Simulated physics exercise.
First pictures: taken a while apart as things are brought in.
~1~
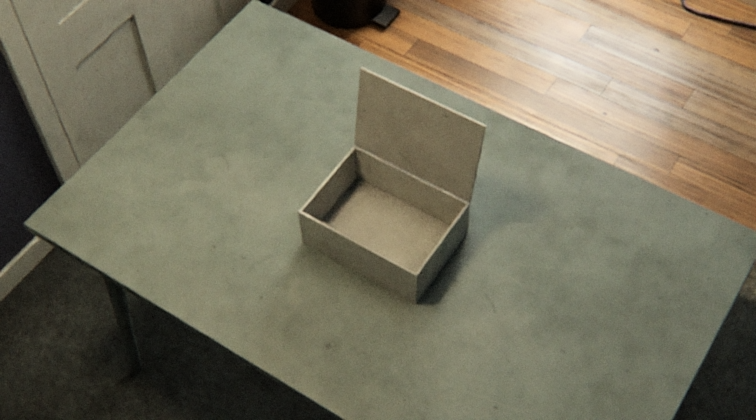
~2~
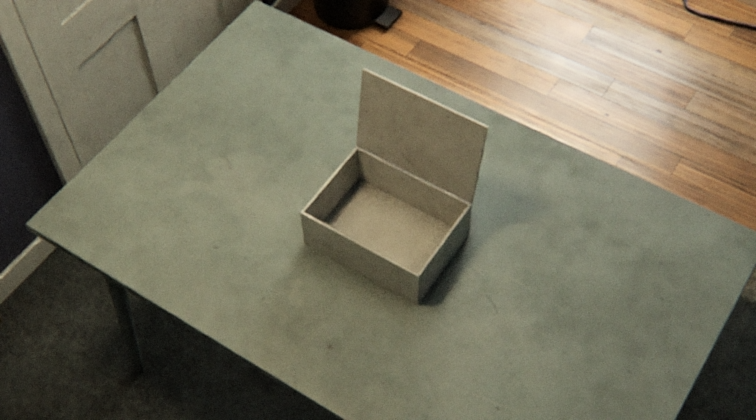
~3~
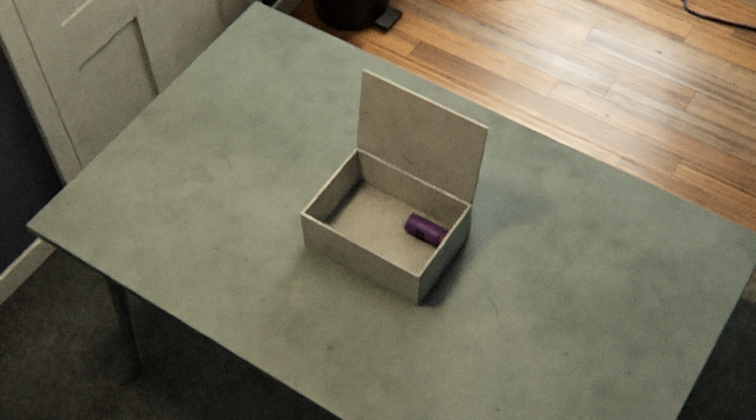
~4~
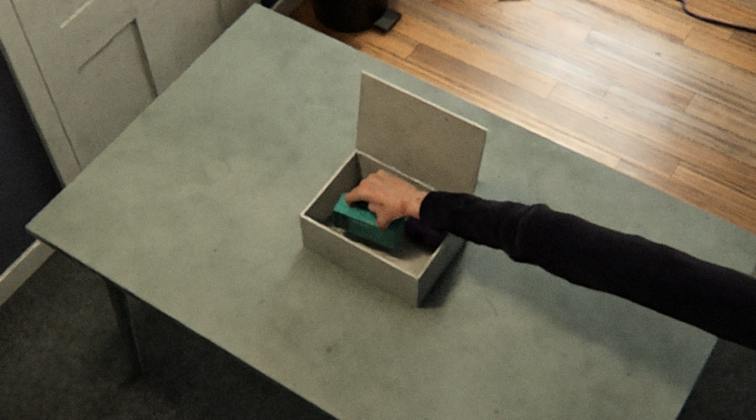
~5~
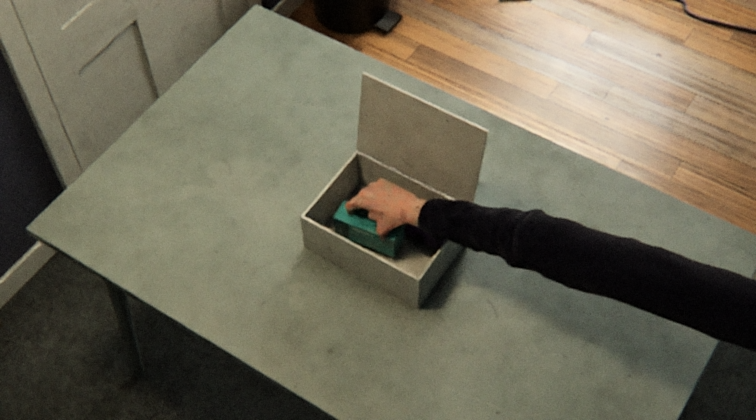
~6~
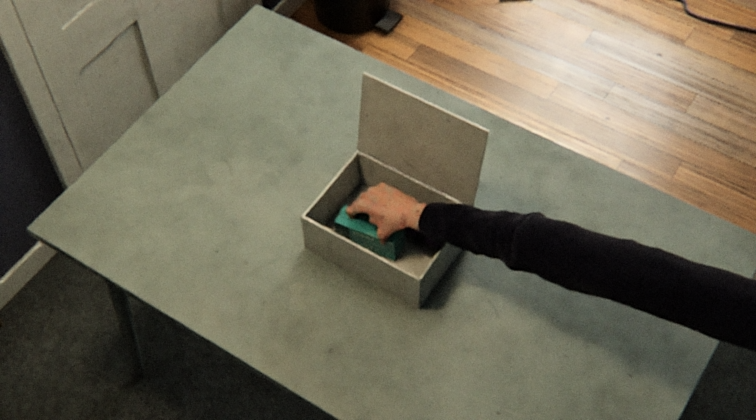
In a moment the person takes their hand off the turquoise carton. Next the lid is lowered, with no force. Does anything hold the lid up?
I predict it will fully lower.
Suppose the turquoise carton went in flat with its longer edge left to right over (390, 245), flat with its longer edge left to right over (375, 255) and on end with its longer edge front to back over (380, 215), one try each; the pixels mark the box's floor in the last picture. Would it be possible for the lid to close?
1: Closed. 2: Closed. 3: Open.
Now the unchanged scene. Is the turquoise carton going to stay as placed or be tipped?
By the end the turquoise carton has kept its angle.
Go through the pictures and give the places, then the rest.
The last thing is not in view yet, in the first picture.
The last thing is not in view yet, in the second picture.
The last thing is not in view yet; purple shaker (428, 231), in the third picture.
On its way; turquoise carton (369, 220); purple shaker (427, 233), in the fourth picture.
On its way; turquoise carton (369, 228), in the fifth picture.
Put in, still held; turquoise carton (370, 232), in the sixth picture.
Then, 1.30 s after the last picture, lid 85° above the rim.
Then, 1.60 s after the last picture, lid 61° above the rim.
Then, 1.80 s after the last picture, lid 33° above the rim.
Then, 2.00 s after the last picture, lid shut.
At rest, lid shut; both in place. Seen from the same camera at the end, turquoise carton near (370, 232).
